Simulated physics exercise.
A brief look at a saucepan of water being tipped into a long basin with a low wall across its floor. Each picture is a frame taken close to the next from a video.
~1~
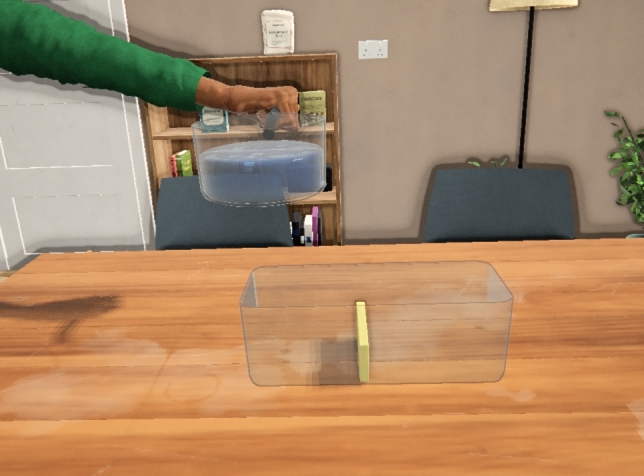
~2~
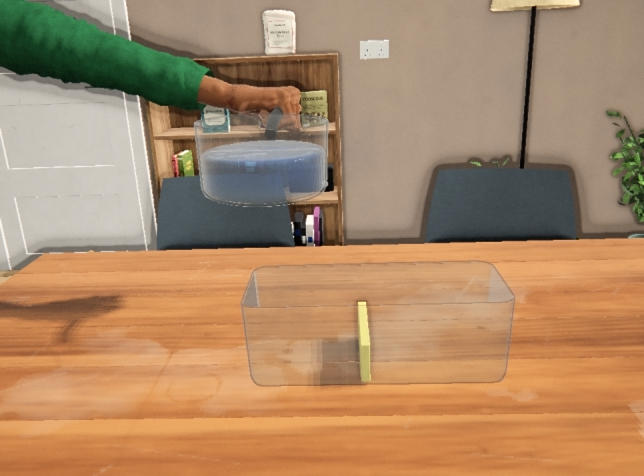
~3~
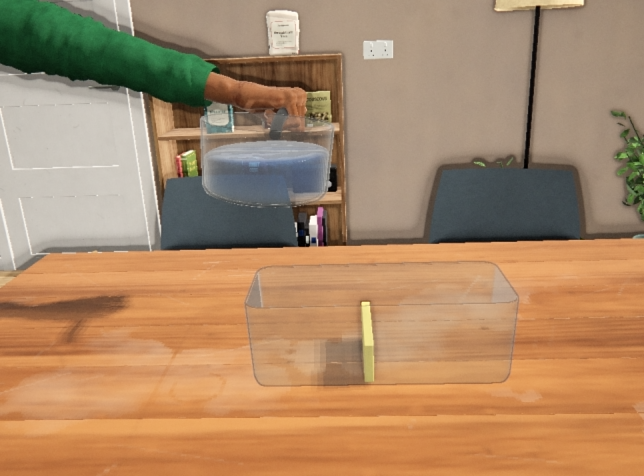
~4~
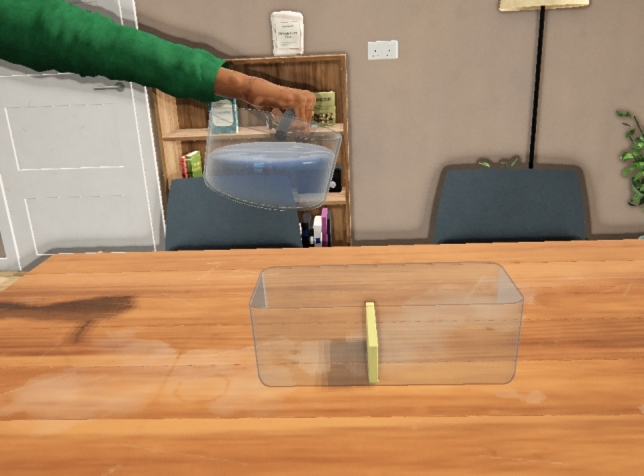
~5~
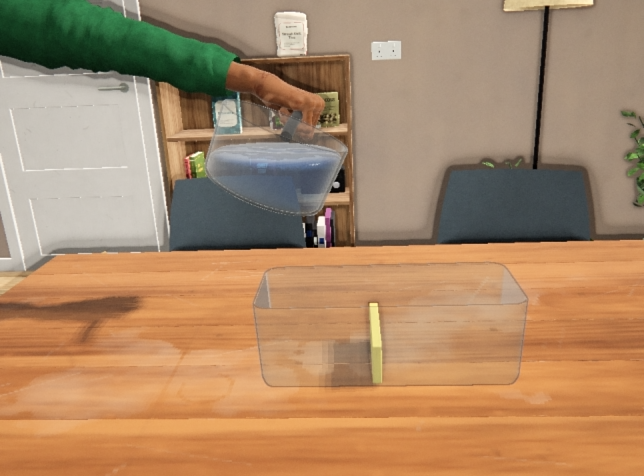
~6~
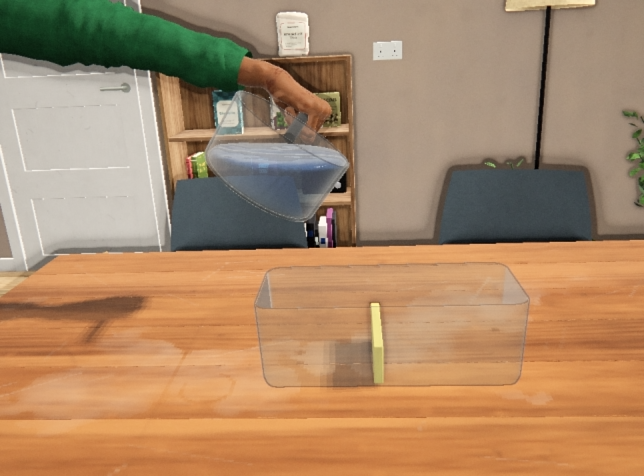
A hand tilts a clear saucepan of blue water rightward above a long clear basin.
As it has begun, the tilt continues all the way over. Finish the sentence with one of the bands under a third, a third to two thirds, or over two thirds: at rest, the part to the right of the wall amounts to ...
At rest, the part to the right of the wall amounts to a third to two thirds.
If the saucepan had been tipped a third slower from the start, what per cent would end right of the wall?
Around 65 percent ends up there.
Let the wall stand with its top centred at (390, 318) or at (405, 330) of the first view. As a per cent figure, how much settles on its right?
The first gives 15 %, the second 10 %.
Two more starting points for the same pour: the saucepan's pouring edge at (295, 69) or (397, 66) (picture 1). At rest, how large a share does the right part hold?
Estimate, in order: 40 and 90 per cent.
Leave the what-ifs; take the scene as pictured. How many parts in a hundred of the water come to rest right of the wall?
55 %.
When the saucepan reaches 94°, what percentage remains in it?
Roughly 35 percent.
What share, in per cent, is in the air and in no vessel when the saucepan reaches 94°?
I'd say some 45 per cent.
A moment on, the tilt is 94° and 34 per cent is still to pour, 1 is left of the wall and 19 right of it.
Next, the tilt is 108° and 8 per cent is still to pour, 25 is left of the wall and 57 right of it.
Then the tilt is 108° and 0 per cent is still to pour, 40 is left of the wall and 56 right of it.
Later the tilt is 108° and 0 per cent is still to pour, 42 is left of the wall and 57 right of it.
In the end 42 per cent lies left of the wall, 57 right of it and 1 outside.
